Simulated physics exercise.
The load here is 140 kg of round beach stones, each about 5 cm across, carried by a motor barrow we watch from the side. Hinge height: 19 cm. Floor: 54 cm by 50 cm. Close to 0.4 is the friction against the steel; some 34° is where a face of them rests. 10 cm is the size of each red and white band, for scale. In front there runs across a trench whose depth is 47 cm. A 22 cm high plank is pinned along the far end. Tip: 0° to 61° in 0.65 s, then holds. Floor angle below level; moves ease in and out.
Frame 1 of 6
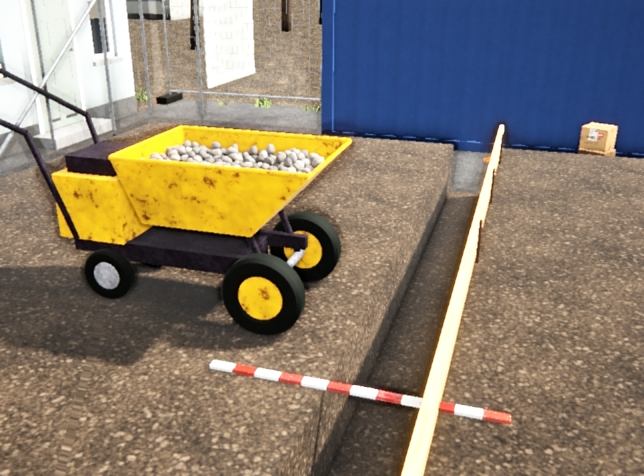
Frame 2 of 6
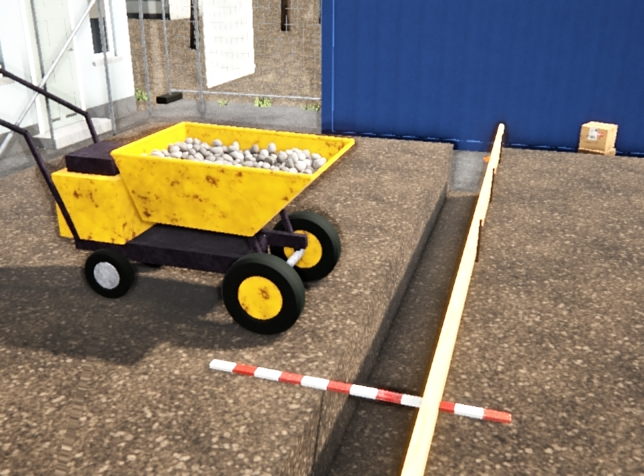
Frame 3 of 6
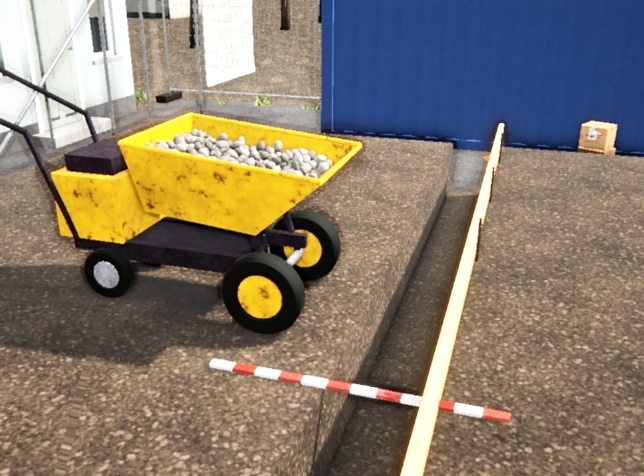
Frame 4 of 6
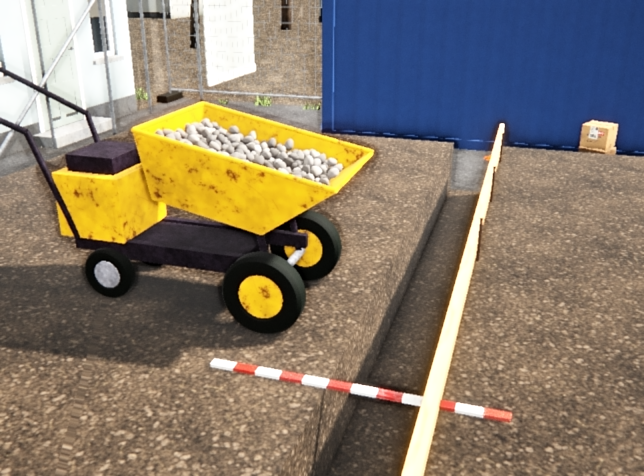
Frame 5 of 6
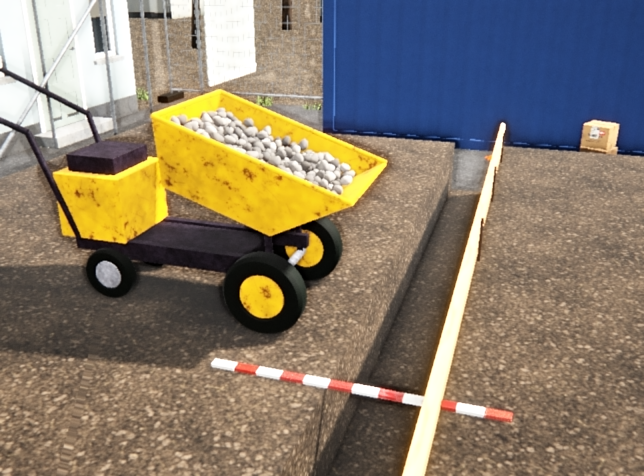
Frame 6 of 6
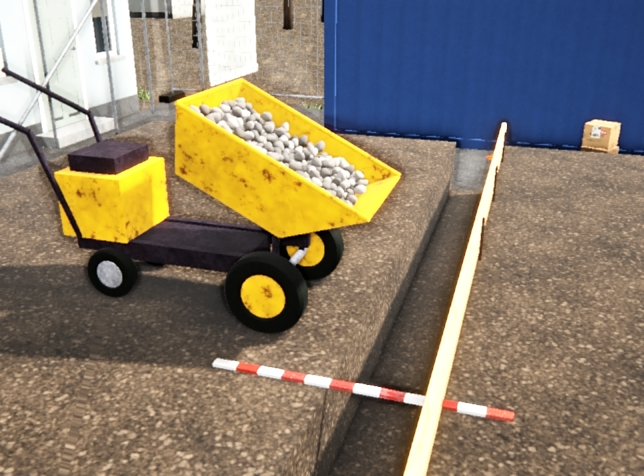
A yellow skip full of round grey stones tilts forward on a small motor barrow, seen from the side and slightly above on a gravelly building site. The barrow stands at left, facing a narrow trench edged by a pale plank, with a red-and-white pole across it and a blue container behind. The skip's rear rises slowly, then faster, its front lip lowering rightward, while wheels and camera stay still.
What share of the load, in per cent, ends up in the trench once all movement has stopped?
About 64 per cent.
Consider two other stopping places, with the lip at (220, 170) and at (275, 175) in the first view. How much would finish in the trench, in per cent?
Roughly 100 percent for the first, and 95 percent for the second.
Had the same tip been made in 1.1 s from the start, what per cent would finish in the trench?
Then some 75 per cent would.
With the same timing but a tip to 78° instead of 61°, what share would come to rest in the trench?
About 80 per cent would end up in the trench.
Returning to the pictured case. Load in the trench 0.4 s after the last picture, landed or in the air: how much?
Close to 15 per cent at that time.
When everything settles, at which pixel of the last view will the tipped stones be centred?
Their centre sits close to (433, 393).
Then, 0.2 s after the last picture the floor is at 52°, 100 % in the skip; the foremost stones are at (388, 243).
Then, 0.4 s after the last picture the floor is at 61°, 82 % in the skip, 14 % in the trench, 4 % past the trench; the foremost stones are at (476, 309).
Then, 0.8 s after the last picture the floor is at 61°, 30 % in the skip, 36 % in the trench, 35 % past the trench; the foremost stones are past the picture's edge.
Then, 2.8 s after the last picture the floor is at 61°, 0 % in the skip, 64 % in the trench, 36 % past the trench; the foremost stones are past the picture's edge.
